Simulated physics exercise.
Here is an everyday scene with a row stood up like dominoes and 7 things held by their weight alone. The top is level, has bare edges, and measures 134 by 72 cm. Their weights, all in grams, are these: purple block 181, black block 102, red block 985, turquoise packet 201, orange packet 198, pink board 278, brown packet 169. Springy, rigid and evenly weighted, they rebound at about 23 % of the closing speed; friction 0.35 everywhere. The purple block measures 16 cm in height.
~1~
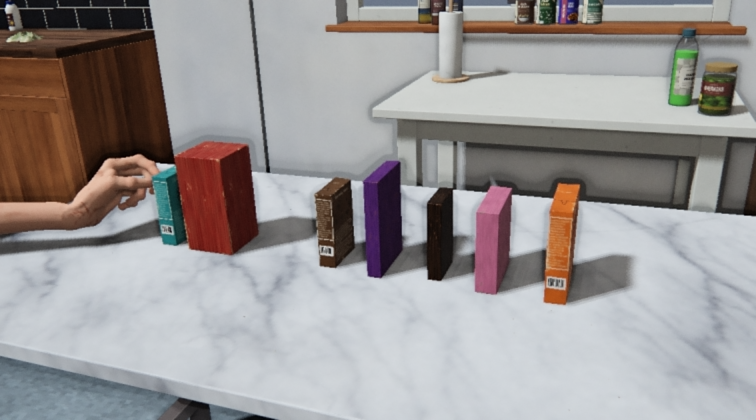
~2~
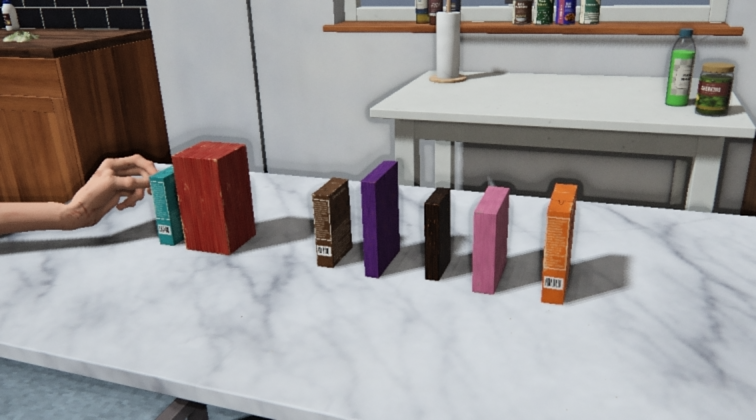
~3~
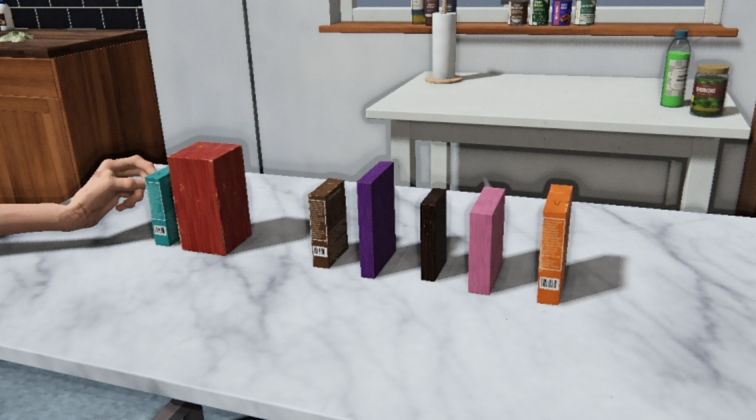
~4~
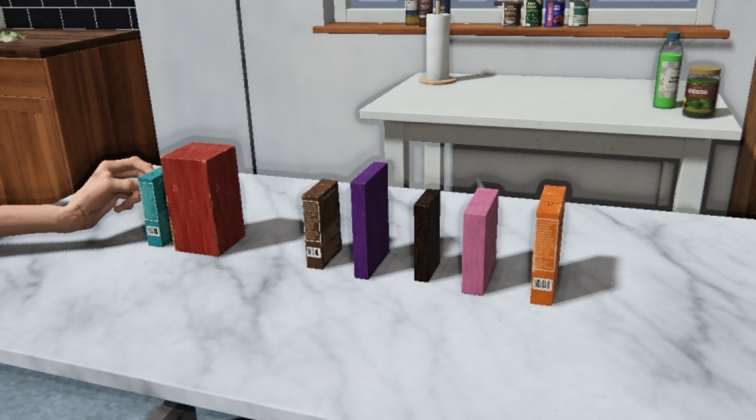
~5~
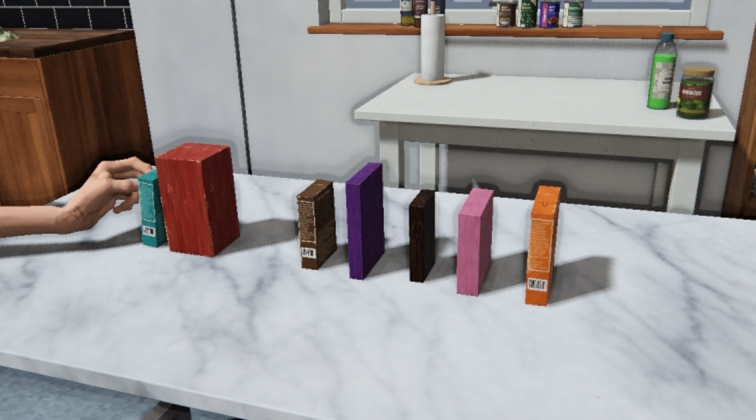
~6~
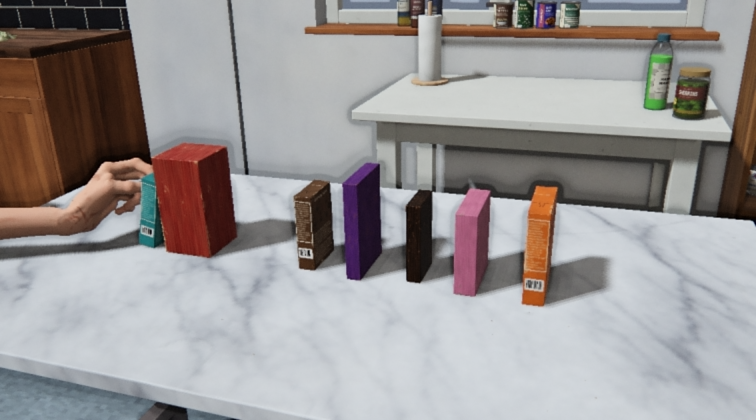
On a marble-patterned kitchen tabletop, a turquoise packet, a red block and five other upright pieces stand in a spaced row, a hand touching the packet at the left. The view shifts slightly, sliding everything a little leftward, and then the turquoise packet begins tilting slightly toward the red block.
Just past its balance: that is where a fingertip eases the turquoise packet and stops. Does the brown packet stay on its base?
Yes: It resists.
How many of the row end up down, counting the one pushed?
0 of them.
Then, 0.10 s on from there, turquoise packet 2° over.
Then, 0.20 s on from there, turquoise packet 4° over; red block moved 2 cm.
In the end, all 5 under 5 cm from the start. At the end, from the last picture's camera, brown packet near (315, 225).
